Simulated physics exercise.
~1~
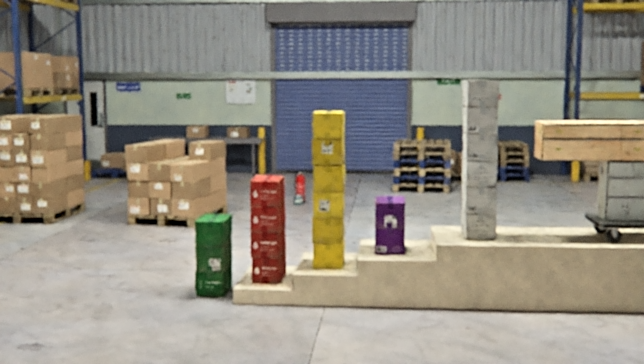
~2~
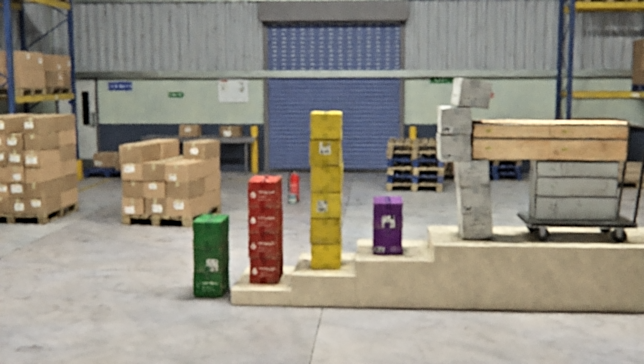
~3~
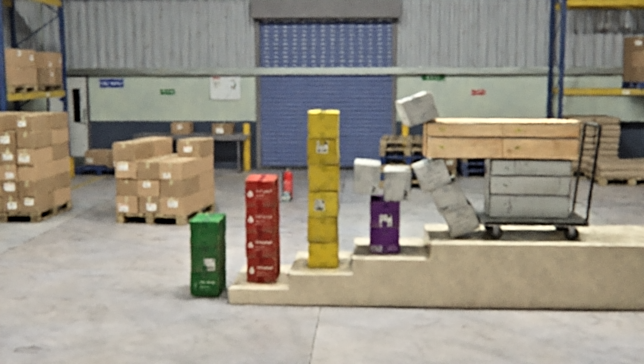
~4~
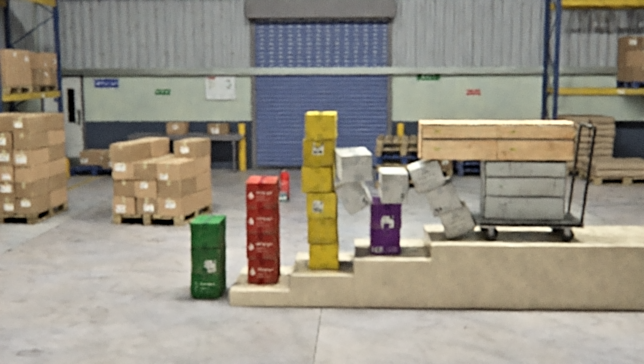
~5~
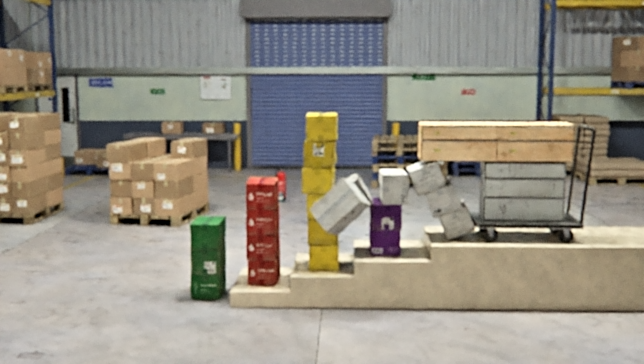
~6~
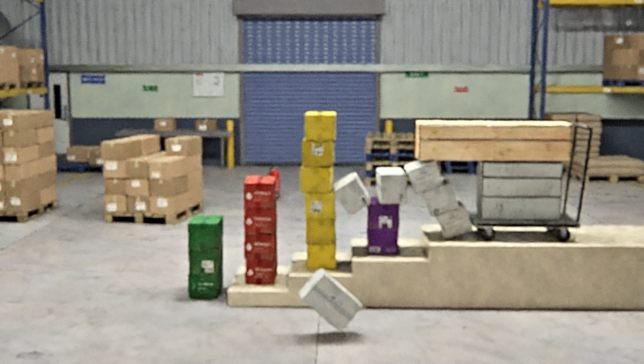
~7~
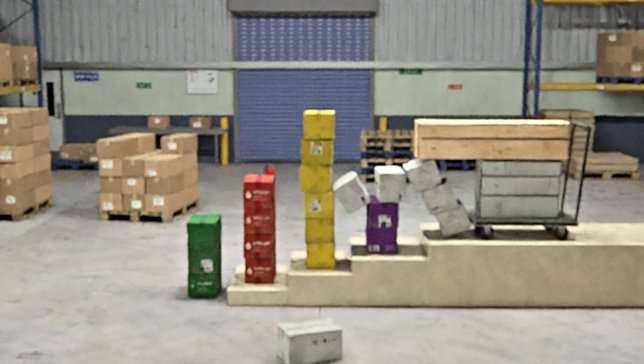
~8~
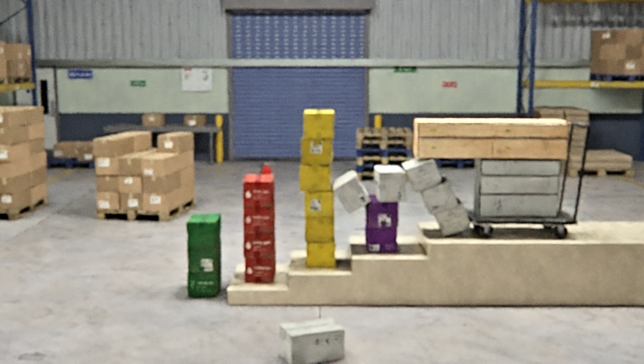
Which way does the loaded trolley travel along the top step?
The trolley travels to the left, towards the pale pile.
